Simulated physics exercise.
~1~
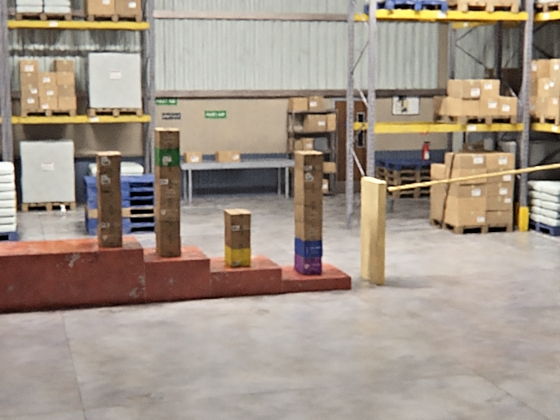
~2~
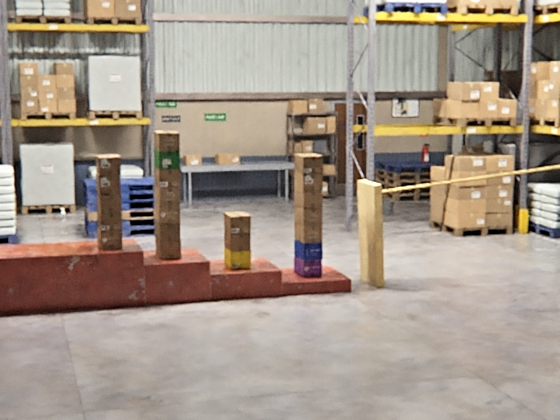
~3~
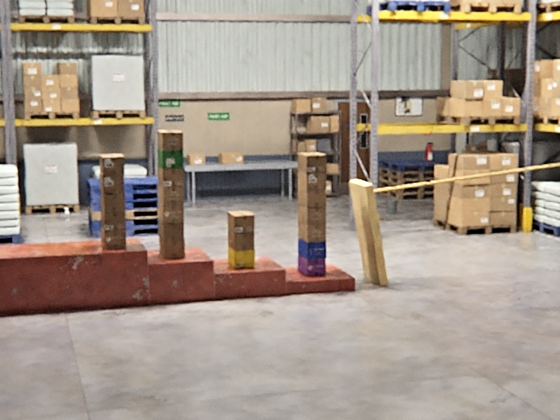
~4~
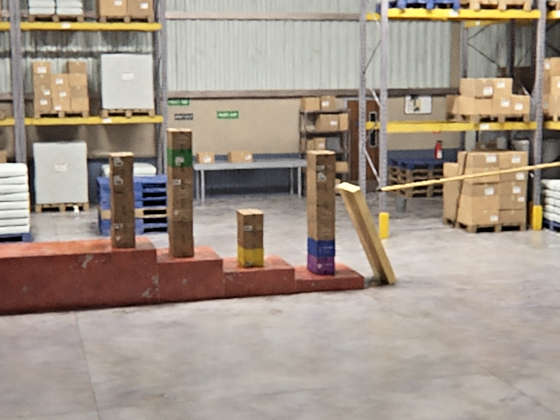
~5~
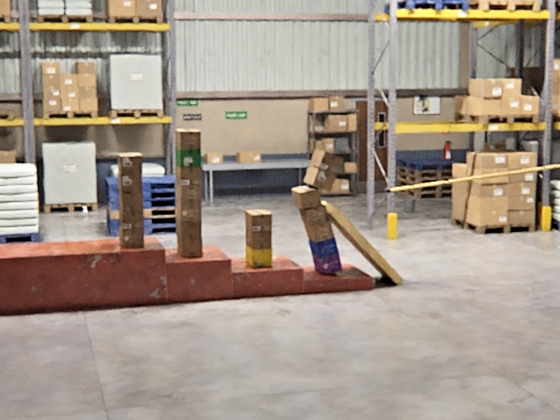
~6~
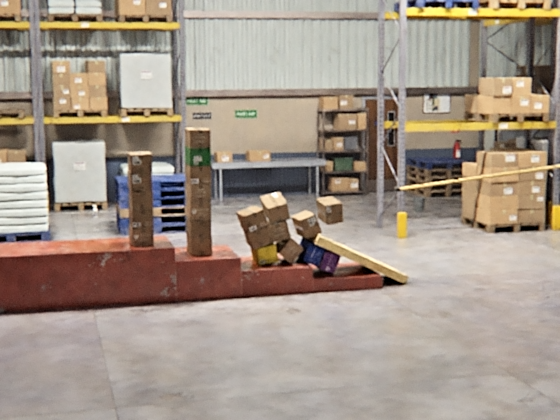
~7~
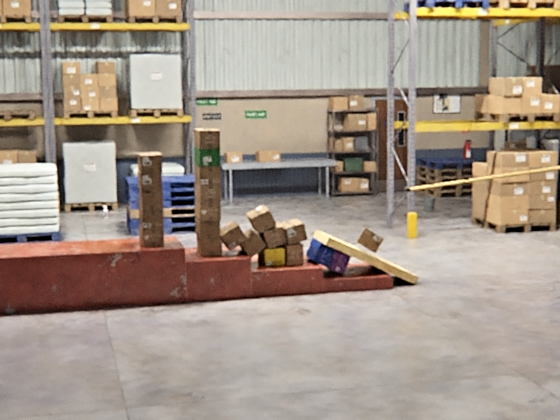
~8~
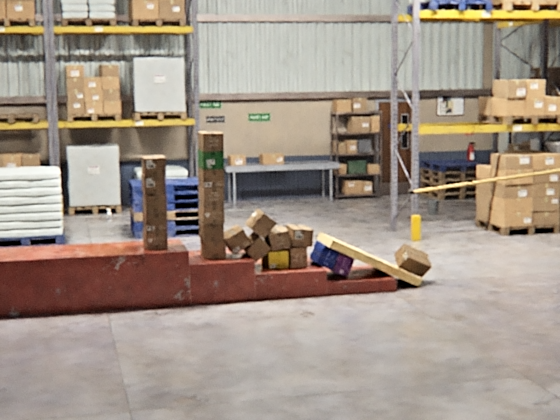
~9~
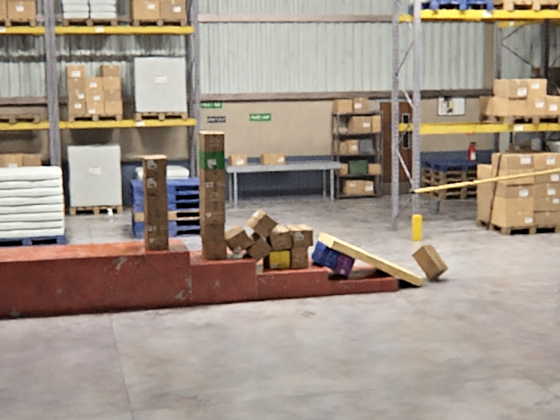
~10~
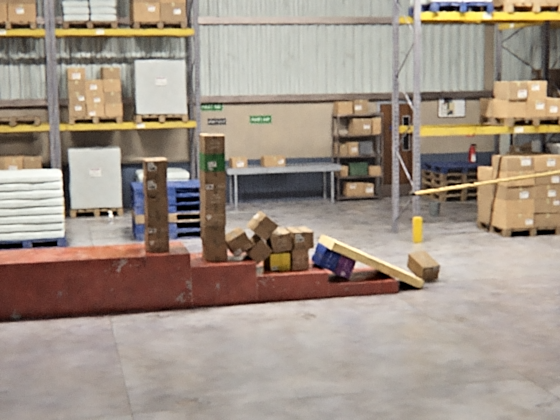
In a warehouse, a yellow pole pushed an upright board leftward into the nearest of four carton stacks on red steps, toppling it onto the short stack beside it, while one carton tumbled to the floor and the two tallest stacks stayed standing.
